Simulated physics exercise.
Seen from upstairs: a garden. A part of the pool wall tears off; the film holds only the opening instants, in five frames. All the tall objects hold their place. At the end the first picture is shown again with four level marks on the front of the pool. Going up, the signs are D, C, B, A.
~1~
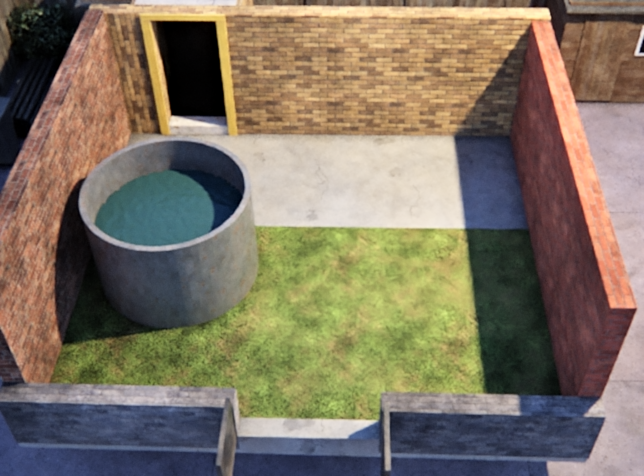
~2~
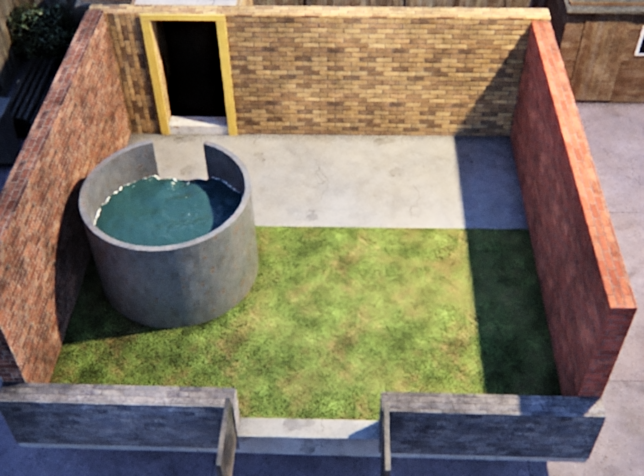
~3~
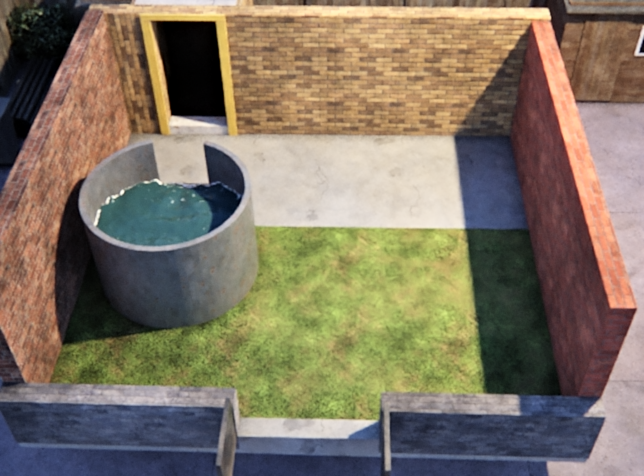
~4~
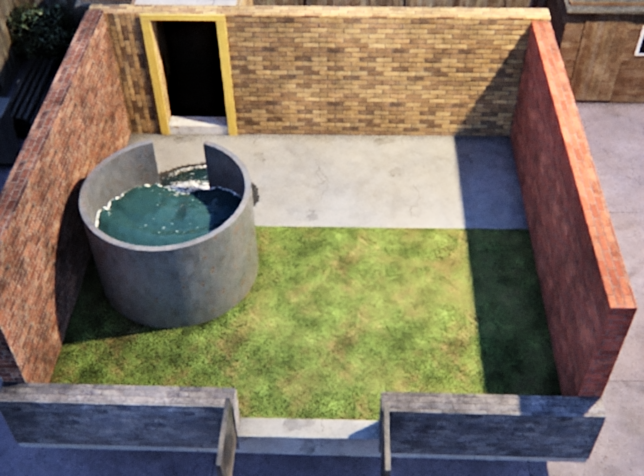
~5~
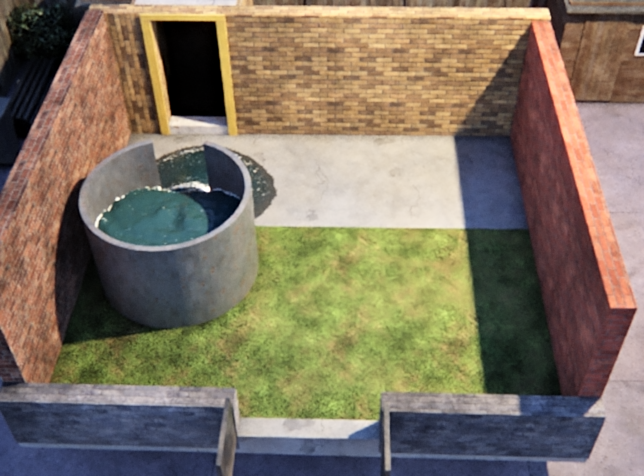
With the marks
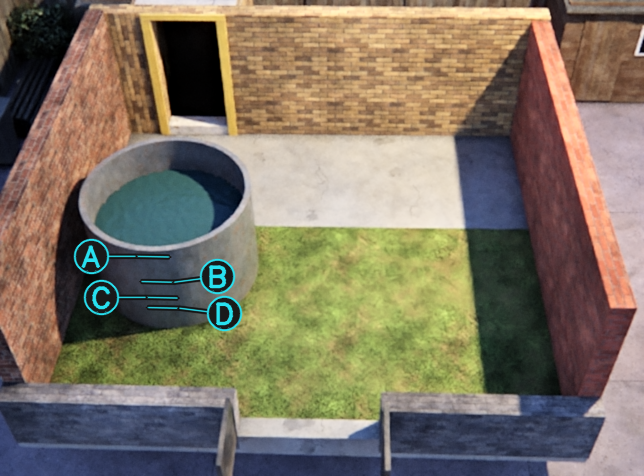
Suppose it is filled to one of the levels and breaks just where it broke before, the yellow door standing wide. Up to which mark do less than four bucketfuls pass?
Choose D.
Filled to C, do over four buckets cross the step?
Yes, it does.
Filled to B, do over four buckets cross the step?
Yes, that goes wrong.
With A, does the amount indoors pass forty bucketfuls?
Yes, clearly.
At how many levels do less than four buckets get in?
One of the four.
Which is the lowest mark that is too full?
C it is.
On the marked copy, A at (152, 256); B at (157, 281); C at (161, 297); D at (163, 307); from the bottom up D, C, B, A.
With A, dozens of bucketfuls pour in.
With B, dozens of bucketfuls pour in.
With C, about 10 bucketfuls get in.
With D, a splash gets over, under a bucket.
